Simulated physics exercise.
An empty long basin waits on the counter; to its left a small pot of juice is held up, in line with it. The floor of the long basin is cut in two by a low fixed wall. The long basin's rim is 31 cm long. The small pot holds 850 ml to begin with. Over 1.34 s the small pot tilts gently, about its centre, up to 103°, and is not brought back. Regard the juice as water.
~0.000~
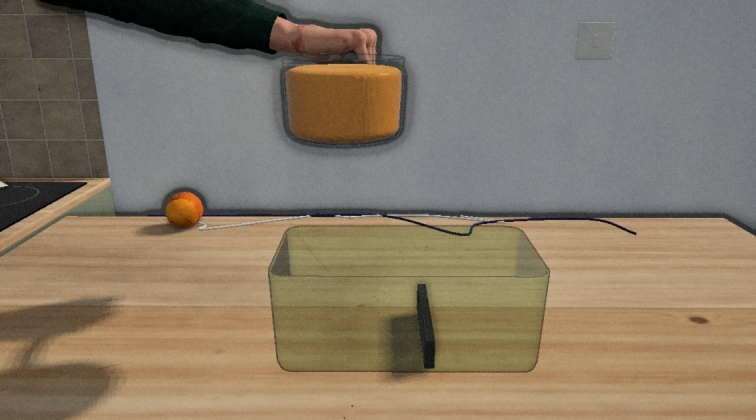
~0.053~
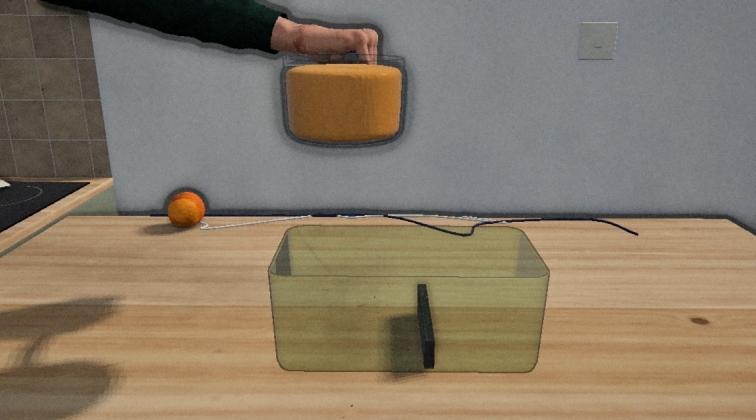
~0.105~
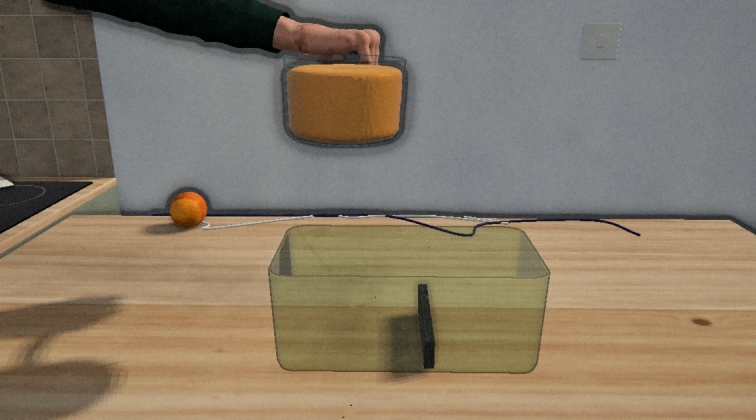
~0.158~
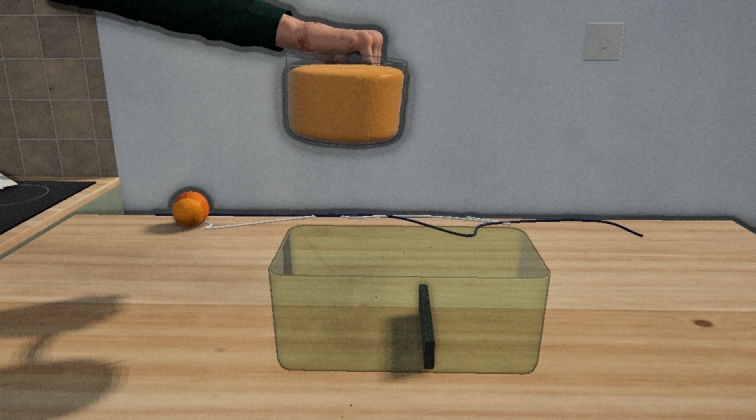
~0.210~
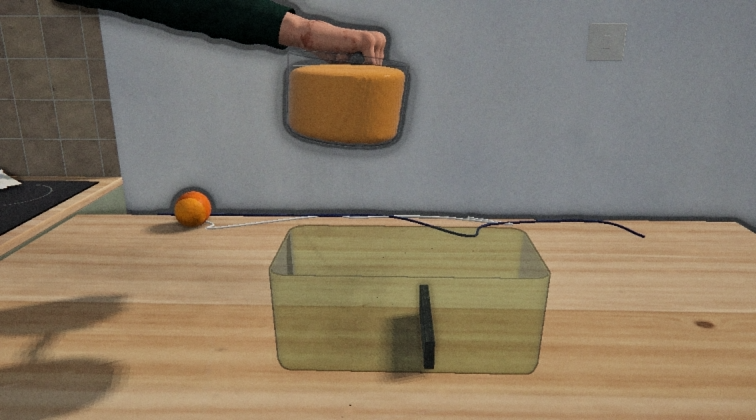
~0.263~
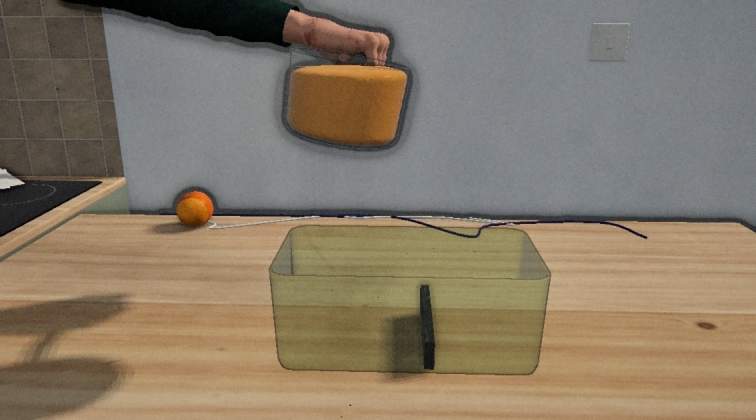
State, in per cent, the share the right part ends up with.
The right part ends up with roughly 82 %.
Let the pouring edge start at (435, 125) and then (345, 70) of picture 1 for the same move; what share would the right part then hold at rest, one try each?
Some 80 and 40 per cent, in that order.
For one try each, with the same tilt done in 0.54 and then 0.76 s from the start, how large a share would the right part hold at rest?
Some 75 and 80 per cent, in that order.
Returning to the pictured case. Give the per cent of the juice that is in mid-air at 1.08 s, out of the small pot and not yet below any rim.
Close to 18 per cent.
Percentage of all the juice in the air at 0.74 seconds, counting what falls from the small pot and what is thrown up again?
Estimate: About 24 % of all of it.
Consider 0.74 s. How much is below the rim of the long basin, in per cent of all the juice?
Roughly 7 per cent.
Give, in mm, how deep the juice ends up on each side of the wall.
On the left it stands about 6 mm, on the right about 38 mm.
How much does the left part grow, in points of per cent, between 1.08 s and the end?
It comes to near 14 per cent.
By 0.74 s the tilt is 59° and 69 per cent is still to pour, 1 is left of the wall and 6 right of it.
By 1.08 s the tilt is 94° and 17 per cent is still to pour, 3 is left of the wall and 62 right of it.
By 1.45 s the tilt is 103° and 1 per cent is still to pour, 12 is left of the wall and 83 right of it.
By 1.84 s the tilt is 103° and 0 per cent is still to pour, 16 is left of the wall and 83 right of it.
At rest 17 per cent lies left of the wall, 82 right of it and 1 outside.
